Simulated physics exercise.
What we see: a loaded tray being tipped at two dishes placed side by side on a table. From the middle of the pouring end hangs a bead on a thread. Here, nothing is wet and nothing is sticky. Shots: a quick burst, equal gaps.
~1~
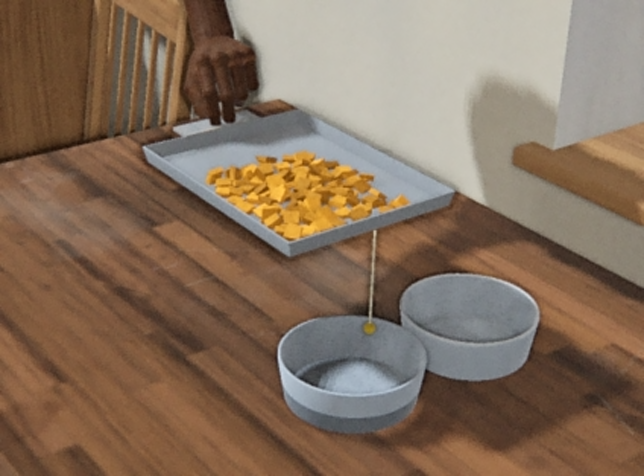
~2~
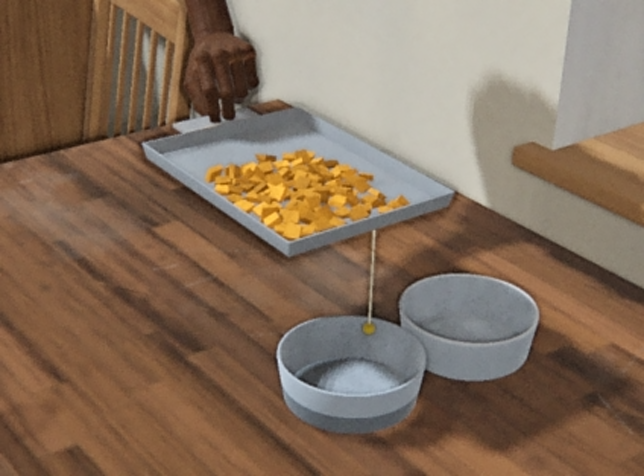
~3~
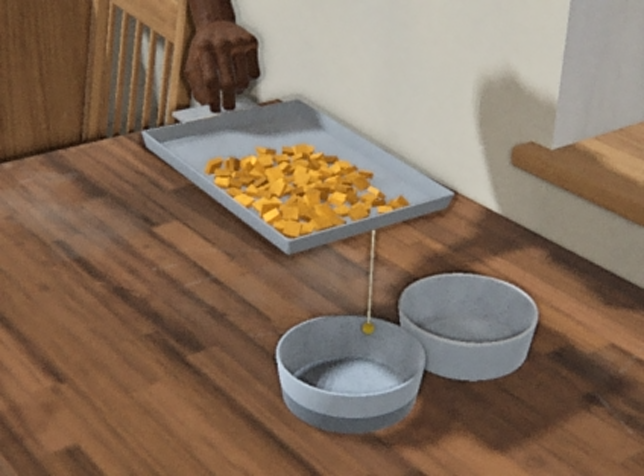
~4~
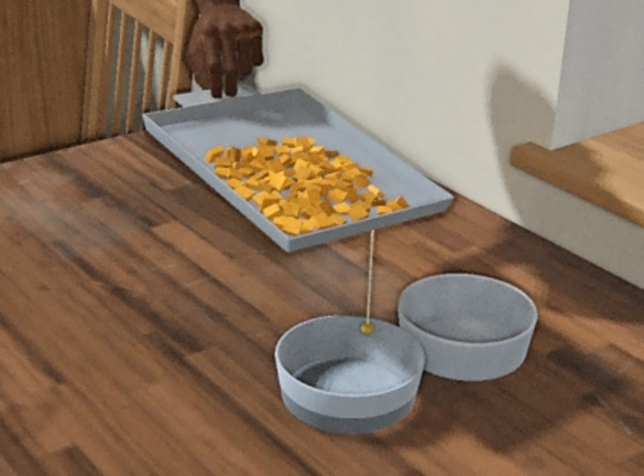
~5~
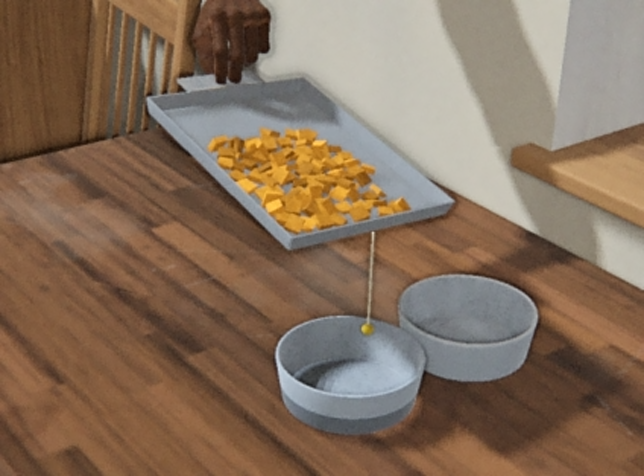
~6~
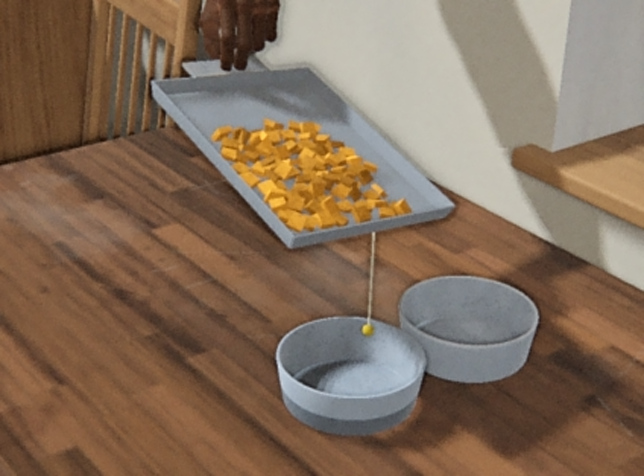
The clip opens on a hand holding a grey tray of small orange-yellow pieces above two round dishes on a wooden table, a bead hanging on a thread from its near edge. The hand then raises the far end, steepening the tray, and its pouring edge dips slightly toward the right corner while the pieces stay bunched together.
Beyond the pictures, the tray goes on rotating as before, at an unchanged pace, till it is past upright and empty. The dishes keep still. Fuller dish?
Right-hand.
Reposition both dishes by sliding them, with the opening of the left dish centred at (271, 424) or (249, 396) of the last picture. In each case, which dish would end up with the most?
Results - the dish on the right side first, the dish on the right side second.
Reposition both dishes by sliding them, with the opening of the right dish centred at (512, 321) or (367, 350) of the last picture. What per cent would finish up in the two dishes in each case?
Roughly 70 % and then 40 %.
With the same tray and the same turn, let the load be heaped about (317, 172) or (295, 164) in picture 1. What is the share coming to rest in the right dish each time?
Around 70 percent the first time and around 60 percent the second time.
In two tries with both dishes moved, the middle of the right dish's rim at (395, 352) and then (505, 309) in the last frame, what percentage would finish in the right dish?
About 70 per cent, then about 20 per cent.
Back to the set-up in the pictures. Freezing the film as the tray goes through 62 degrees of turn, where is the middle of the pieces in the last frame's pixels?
Somewhere about (386, 188).
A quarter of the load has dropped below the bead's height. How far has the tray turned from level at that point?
85°, roughly.
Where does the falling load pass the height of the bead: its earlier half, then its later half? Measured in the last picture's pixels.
(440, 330) first, (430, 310) later.
Just after the last frame, tray tipped steeply; almost all on the tray; just a few in the air.
A moment on, tray tipped past a quarter turn; roughly a third on the tray; about a tenth in the left dish; roughly a quarter in the right dish; roughly a quarter outside both; about a tenth in the air.
Further on, tray tipped past a quarter turn; about a tenth in the left dish; roughly half in the right dish; roughly a third outside both; just a few in the air.
When it is over, tray tipped past a quarter turn; about a tenth in the left dish; roughly half in the right dish; roughly a third outside both; just a few in the air.
